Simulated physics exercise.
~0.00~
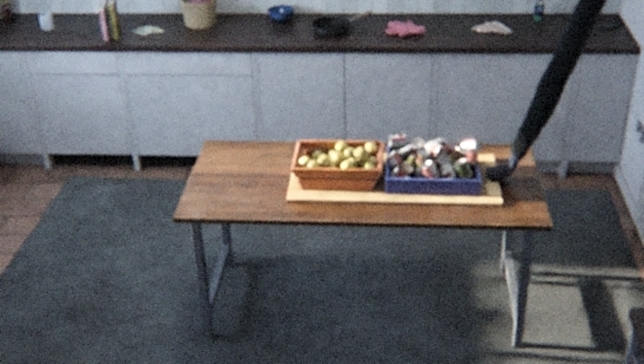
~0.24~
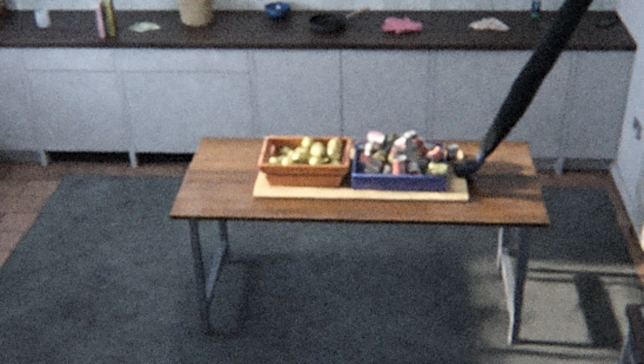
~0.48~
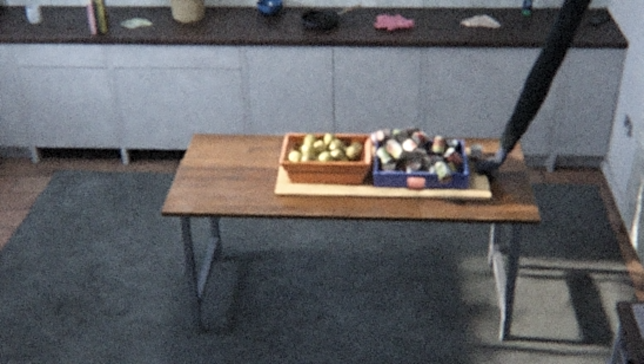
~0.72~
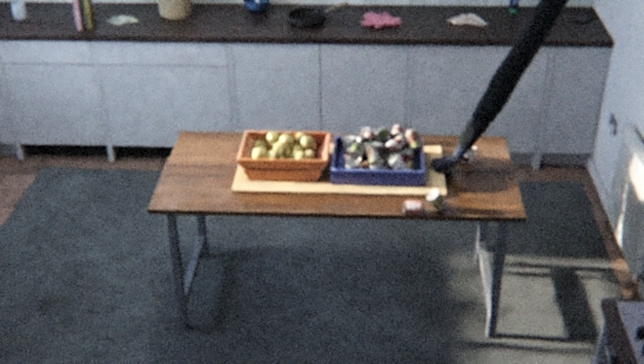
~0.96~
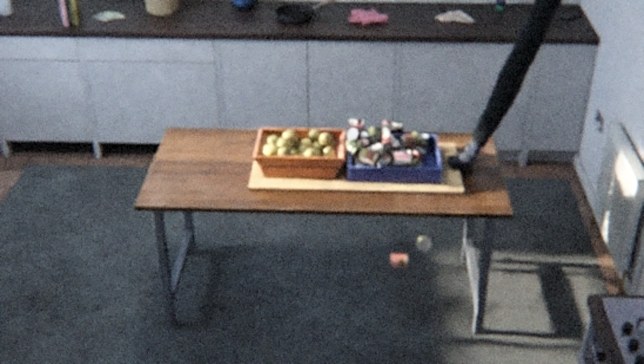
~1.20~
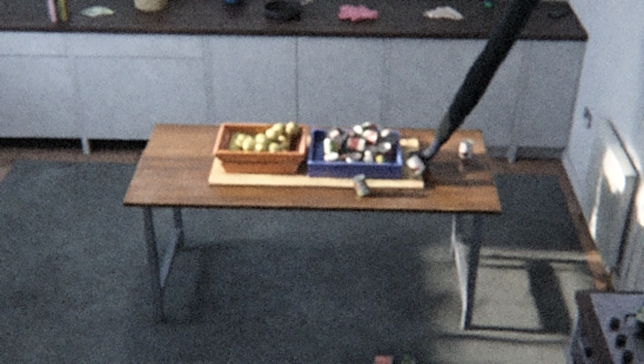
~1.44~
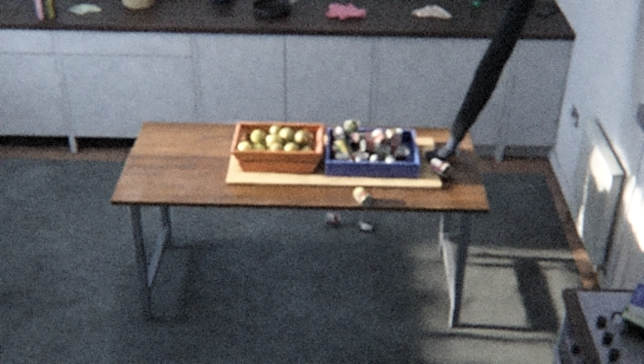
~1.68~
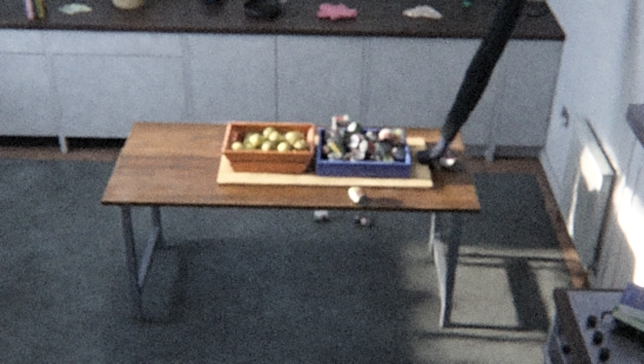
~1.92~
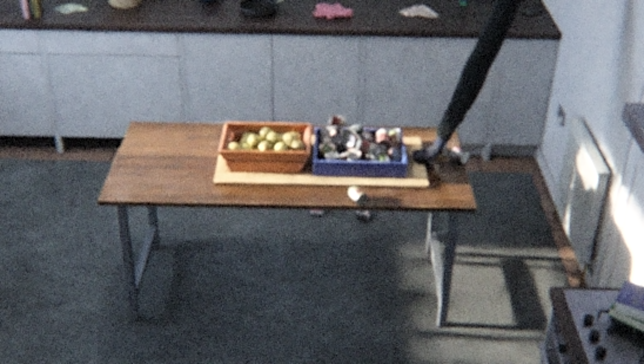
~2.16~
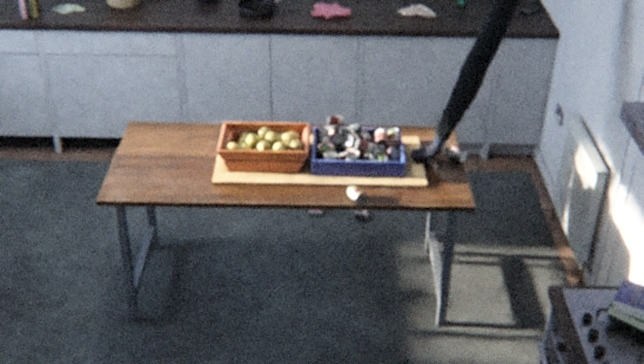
On a kitchen table, a black arm jerks a board back and forth, spilling small tins.
